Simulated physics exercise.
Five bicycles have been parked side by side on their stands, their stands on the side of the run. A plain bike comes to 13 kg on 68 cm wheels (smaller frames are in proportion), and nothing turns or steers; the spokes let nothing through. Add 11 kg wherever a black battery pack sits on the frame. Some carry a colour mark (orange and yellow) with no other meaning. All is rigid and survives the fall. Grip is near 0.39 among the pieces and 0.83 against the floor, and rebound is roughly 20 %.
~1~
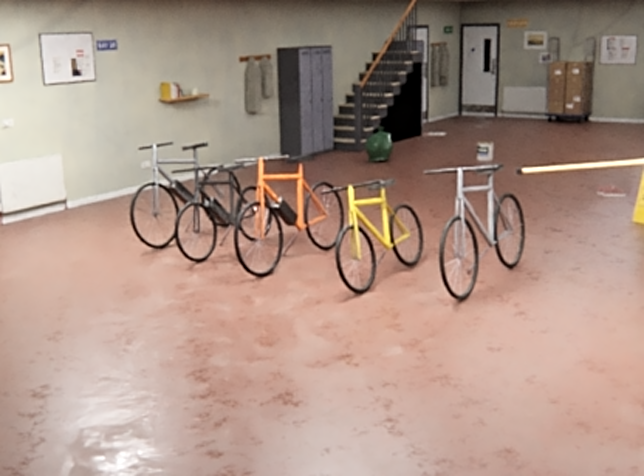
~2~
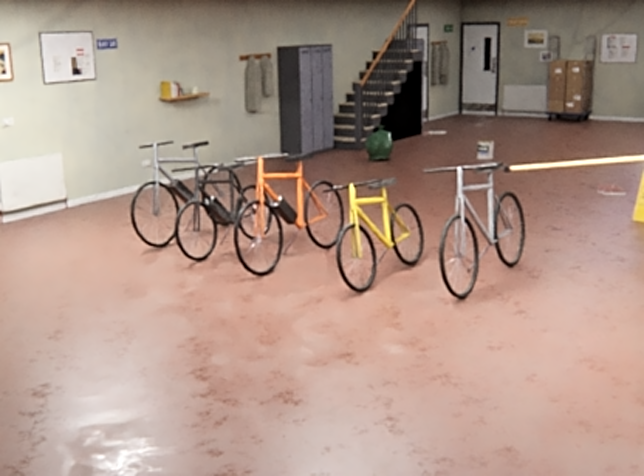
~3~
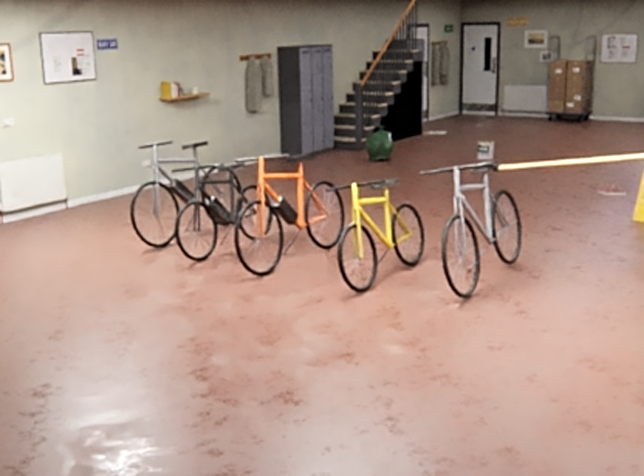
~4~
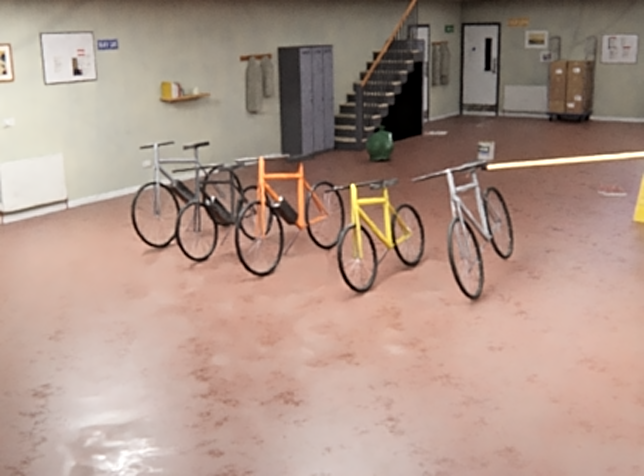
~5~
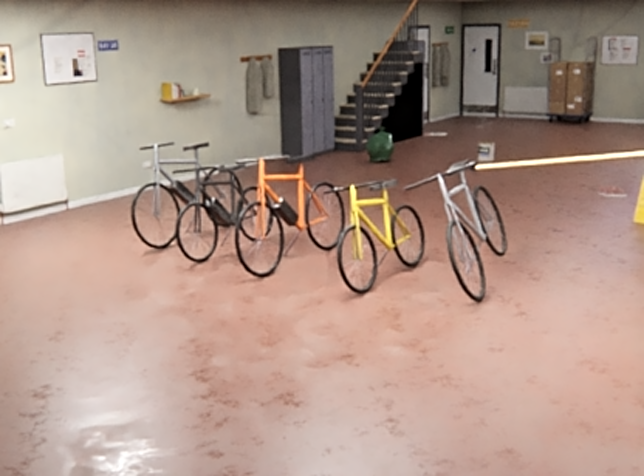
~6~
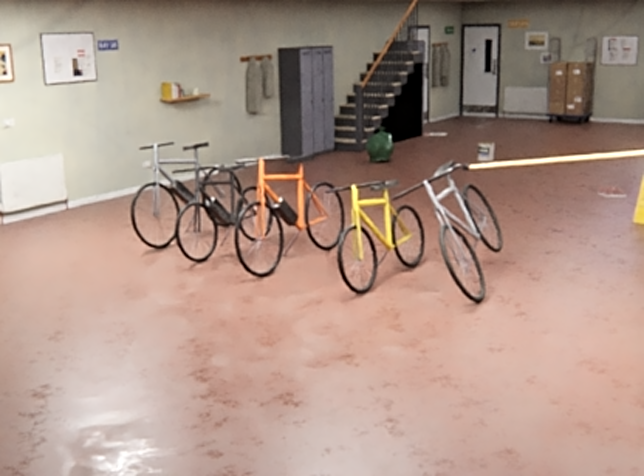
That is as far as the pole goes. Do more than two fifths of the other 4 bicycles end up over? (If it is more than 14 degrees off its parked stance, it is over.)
No, not even two fifths.
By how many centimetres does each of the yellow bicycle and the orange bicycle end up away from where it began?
Net shift, middle to middle: Yellow 50 cm, orange 0 cm.
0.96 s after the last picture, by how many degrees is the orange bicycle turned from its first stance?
About 0 degrees.
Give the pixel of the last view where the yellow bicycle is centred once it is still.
Around (330, 243).
Then, 0.26 s after the last picture, none of the 4 other bicycles over.
Then, 0.56 s after the last picture, 1 of the 4 other bicycles over; yellow bicycle leaning 20°.
Then, 0.96 s after the last picture, 1 of the 4 other bicycles over; yellow bicycle leaning 67°.
At rest, 1 of the 4 other bicycles over; yellow bicycle leaning 74°; orange bicycle unmoved. That is 25 per cent. Three left standing. As the last picture would show them, middles, yellow bicycle near (330, 243), orange bicycle near (291, 206).
